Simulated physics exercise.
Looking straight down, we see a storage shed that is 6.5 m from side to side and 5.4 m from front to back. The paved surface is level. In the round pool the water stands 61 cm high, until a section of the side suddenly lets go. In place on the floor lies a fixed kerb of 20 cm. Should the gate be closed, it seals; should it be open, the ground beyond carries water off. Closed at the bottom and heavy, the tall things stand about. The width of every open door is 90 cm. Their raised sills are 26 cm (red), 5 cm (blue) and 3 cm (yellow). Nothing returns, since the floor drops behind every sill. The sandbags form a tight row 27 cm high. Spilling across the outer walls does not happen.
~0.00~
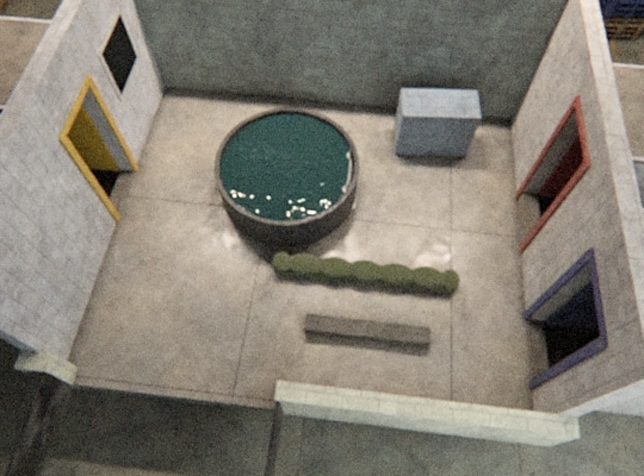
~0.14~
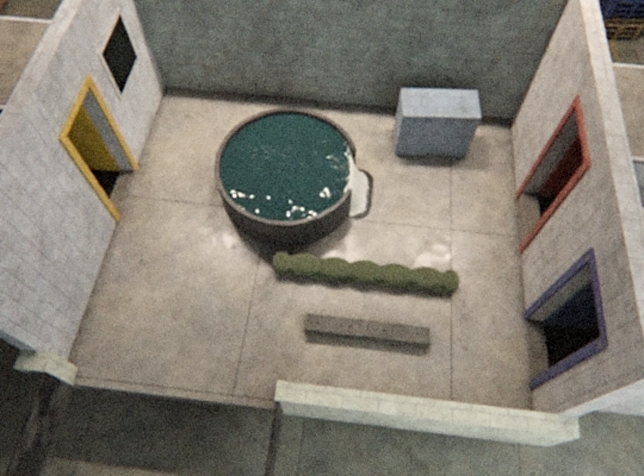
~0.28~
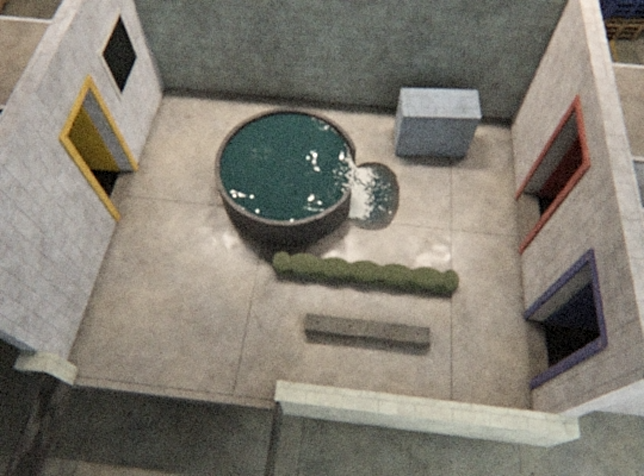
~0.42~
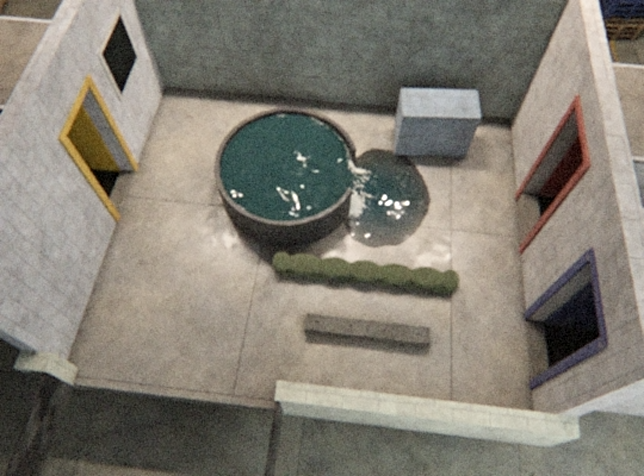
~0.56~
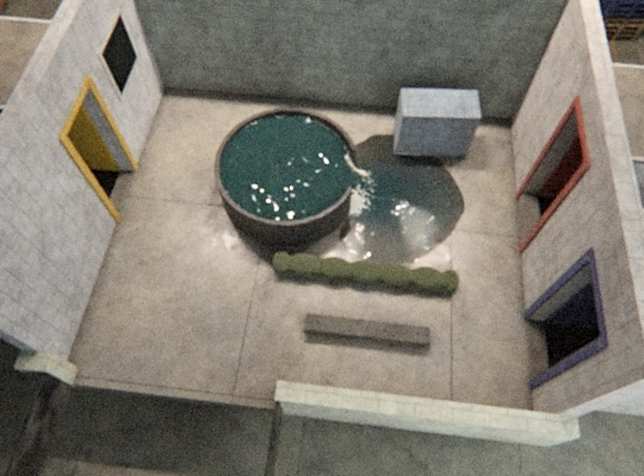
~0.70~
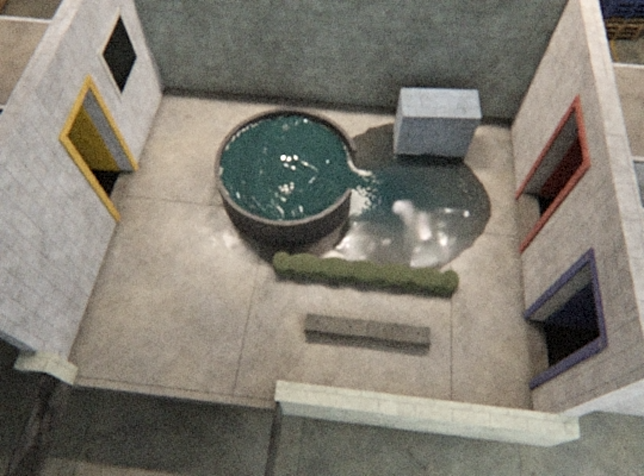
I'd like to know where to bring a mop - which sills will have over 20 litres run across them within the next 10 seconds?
Red door: No mop needed. Blue door: Mop needed. Yellow door: No mop needed.
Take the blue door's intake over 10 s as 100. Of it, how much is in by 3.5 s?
About 10 per cent.
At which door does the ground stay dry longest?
Answer: Yellow door.
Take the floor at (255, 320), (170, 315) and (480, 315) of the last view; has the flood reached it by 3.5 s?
Going through the three points: Not yet touched, then not yet touched, then awash.
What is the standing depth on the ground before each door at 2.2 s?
Red 25 cm, blue 8 cm, yellow 0 cm.
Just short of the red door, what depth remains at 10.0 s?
About 9.5 cm.
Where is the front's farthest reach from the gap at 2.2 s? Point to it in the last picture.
(530, 422).
After 1.4 s water covers 20 % of the floor and is deepest (31 cm) near (512, 173); red door 22 cm at the sill, 0 L in, blue door not reached, yellow door not reached.
After 2.2 s water covers 30 % of the floor and is deepest (32 cm) near (502, 172); red door 25 cm at the sill, 0 L in, blue door 8 cm at the sill, 0 L in, yellow door not reached.
After 3.5 s water covers 40 % of the floor and is deepest (26 cm) near (509, 125); red door 17 cm at the sill, 1 L in, blue door 8 cm at the sill, 6 L in, yellow door not reached.
After 6.0 s water covers 65 % of the floor and is deepest (17 cm) near (510, 140); red door 13 cm at the sill, 1 L in, blue door 9 cm at the sill, 21 L in, yellow door not reached.
After 10.0 s water covers 90 % of the floor and is deepest (12 cm) near (530, 422); red door 9 cm at the sill, 1 L in, blue door 9 cm at the sill, 55 L in, yellow door 3 cm at the sill, 0 L in.
